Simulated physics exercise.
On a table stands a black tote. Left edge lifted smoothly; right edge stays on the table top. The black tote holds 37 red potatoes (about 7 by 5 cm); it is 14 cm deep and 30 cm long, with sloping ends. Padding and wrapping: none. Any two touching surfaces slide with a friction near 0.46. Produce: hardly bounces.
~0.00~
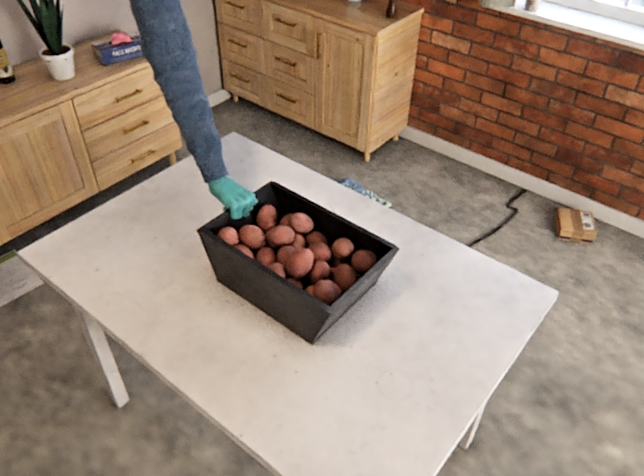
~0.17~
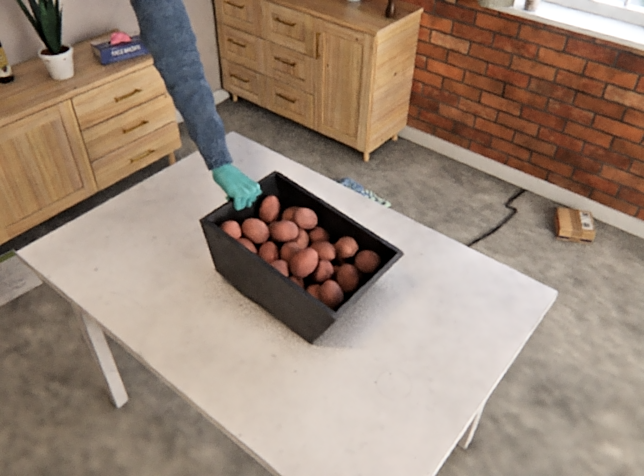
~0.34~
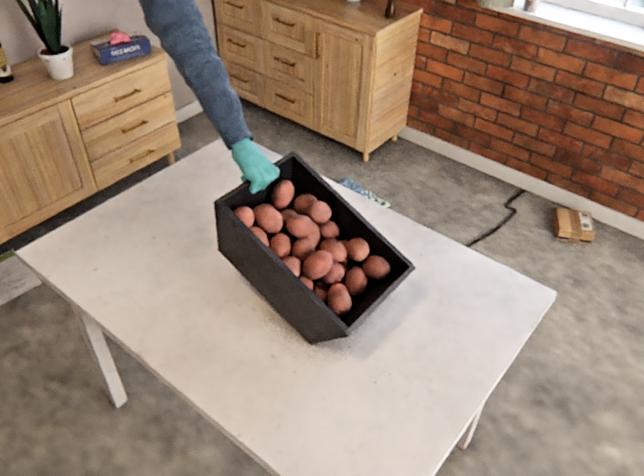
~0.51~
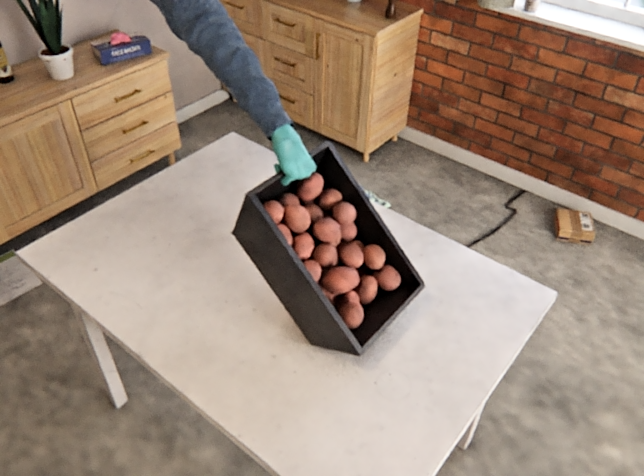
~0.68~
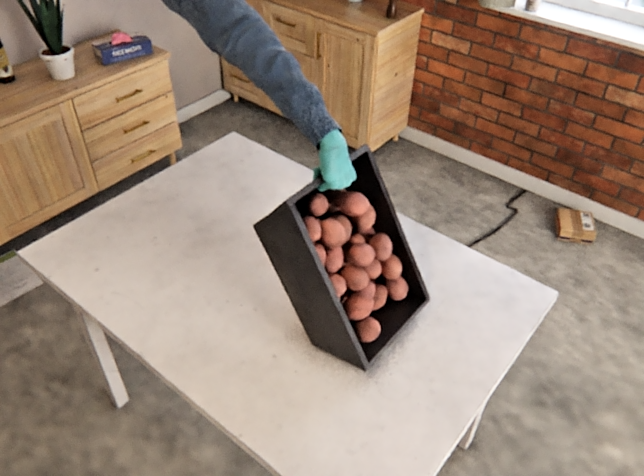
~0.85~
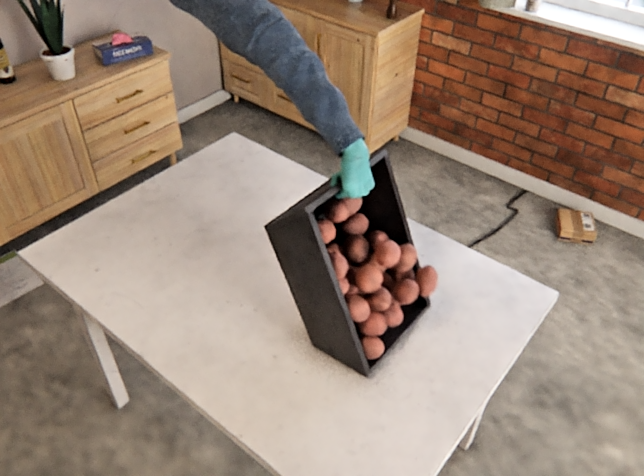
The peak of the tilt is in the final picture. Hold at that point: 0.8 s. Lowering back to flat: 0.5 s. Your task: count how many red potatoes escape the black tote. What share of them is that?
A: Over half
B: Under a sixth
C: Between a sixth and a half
C, between a sixth and a half.
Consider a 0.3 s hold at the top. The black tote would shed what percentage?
Black tote 20%.
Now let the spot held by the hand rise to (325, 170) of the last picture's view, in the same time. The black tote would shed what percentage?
Black tote: 20 %.
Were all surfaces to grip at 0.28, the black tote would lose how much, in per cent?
Black tote 20 per cent.
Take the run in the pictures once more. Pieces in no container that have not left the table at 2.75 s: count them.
Some 8 in number.
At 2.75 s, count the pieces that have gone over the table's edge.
Around 4, roughly.
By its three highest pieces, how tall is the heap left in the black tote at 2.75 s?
About 14 cm.
After 1.15 s, tilt 65°; 6 of 37 out of the black tote.
After 1.53 s, tilt 65°; 10 of 37 out of the black tote.
After 2.07 s, tilt 4°; 11 of 37 out of the black tote.
Final count (at 2.75 s), 11 of 37 out of the black tote. Asked share, 11 of 37, 30 per cent.
